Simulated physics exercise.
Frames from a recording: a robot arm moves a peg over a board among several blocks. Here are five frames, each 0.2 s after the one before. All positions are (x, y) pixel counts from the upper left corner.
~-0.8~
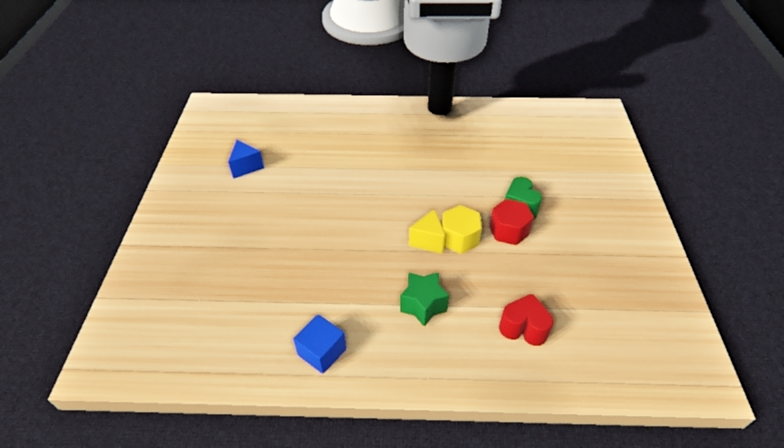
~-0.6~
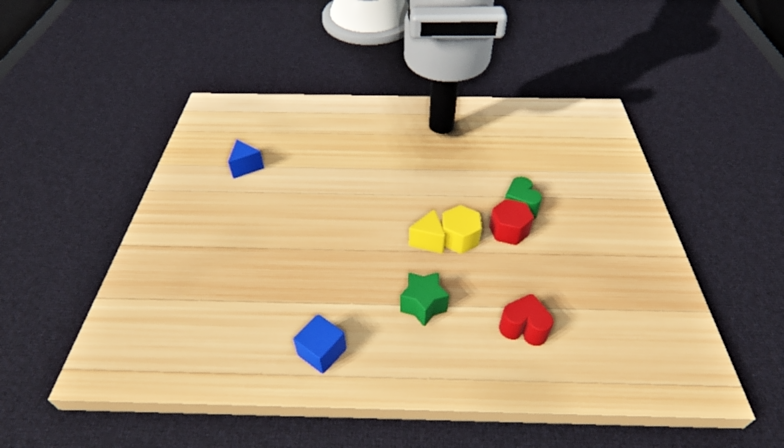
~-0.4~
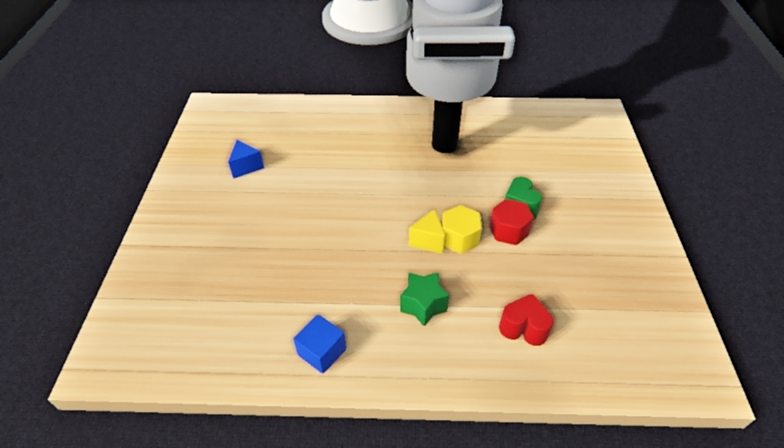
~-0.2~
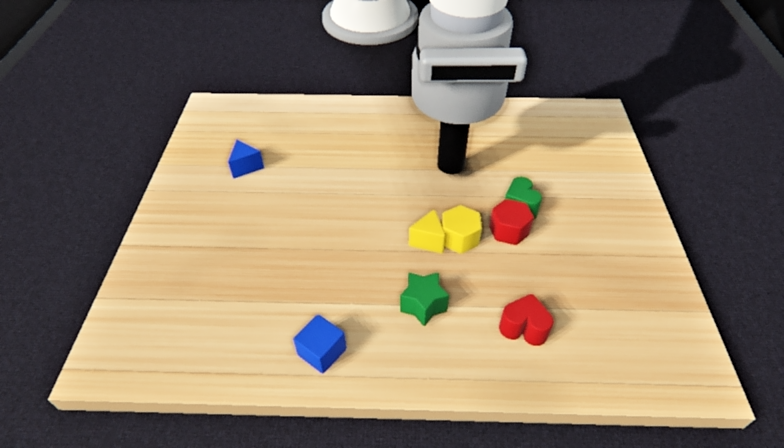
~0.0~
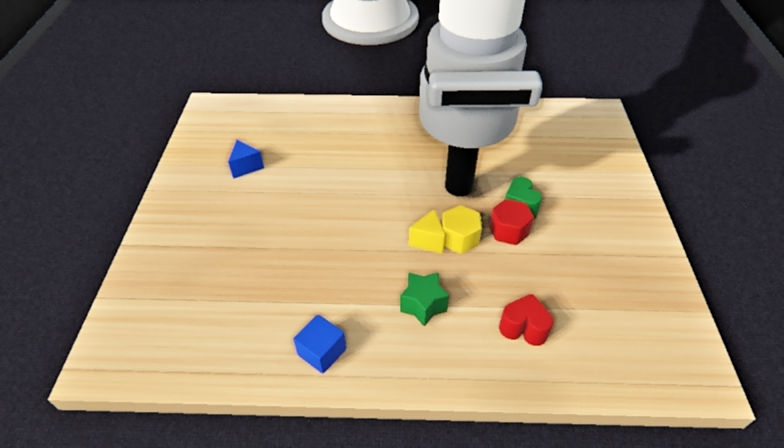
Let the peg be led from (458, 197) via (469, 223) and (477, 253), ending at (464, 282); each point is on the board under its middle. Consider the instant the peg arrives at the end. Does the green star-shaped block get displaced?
Yes, that is what happens.
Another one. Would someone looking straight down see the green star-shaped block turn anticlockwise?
Going by the path, yes.
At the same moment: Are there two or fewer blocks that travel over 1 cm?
Yes, it checks out.
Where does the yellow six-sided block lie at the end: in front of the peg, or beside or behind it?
I'd say the yellow six-sided block is still out in front of the peg at the end.
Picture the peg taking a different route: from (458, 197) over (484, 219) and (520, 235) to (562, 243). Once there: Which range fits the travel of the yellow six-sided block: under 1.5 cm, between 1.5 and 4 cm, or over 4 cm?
It slides not even 1.5 cm.
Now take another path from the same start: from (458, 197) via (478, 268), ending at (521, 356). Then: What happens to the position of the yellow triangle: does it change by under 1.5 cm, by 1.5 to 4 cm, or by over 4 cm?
Final distance: Less than 1.5 cm.
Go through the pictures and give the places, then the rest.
The first frame shows peg tip (440, 109); block tops, green star-shaped block (424, 288); yellow six-sided block (462, 220); red six-sided block (513, 213).
The second frame shows peg (441, 126); blocks unchanged.
The third frame shows peg (445, 145); blocks unchanged.
The fourth frame shows peg (451, 166); blocks unchanged.
The fifth frame shows peg (459, 187); green star-shaped block (424, 288); yellow six-sided block (462, 220); red six-sided block (513, 213).
What follows on the original path. One third of the way, peg (471, 214); yellow six-sided block (462, 230).
Two thirds of the way, peg (478, 243); yellow six-sided block (456, 255), turned 20° clockwise.
At the end, peg (466, 273); green star-shaped block (406, 299), turned 35° anticlockwise; yellow six-sided block (431, 274), turned 50° clockwise; red six-sided block in place.
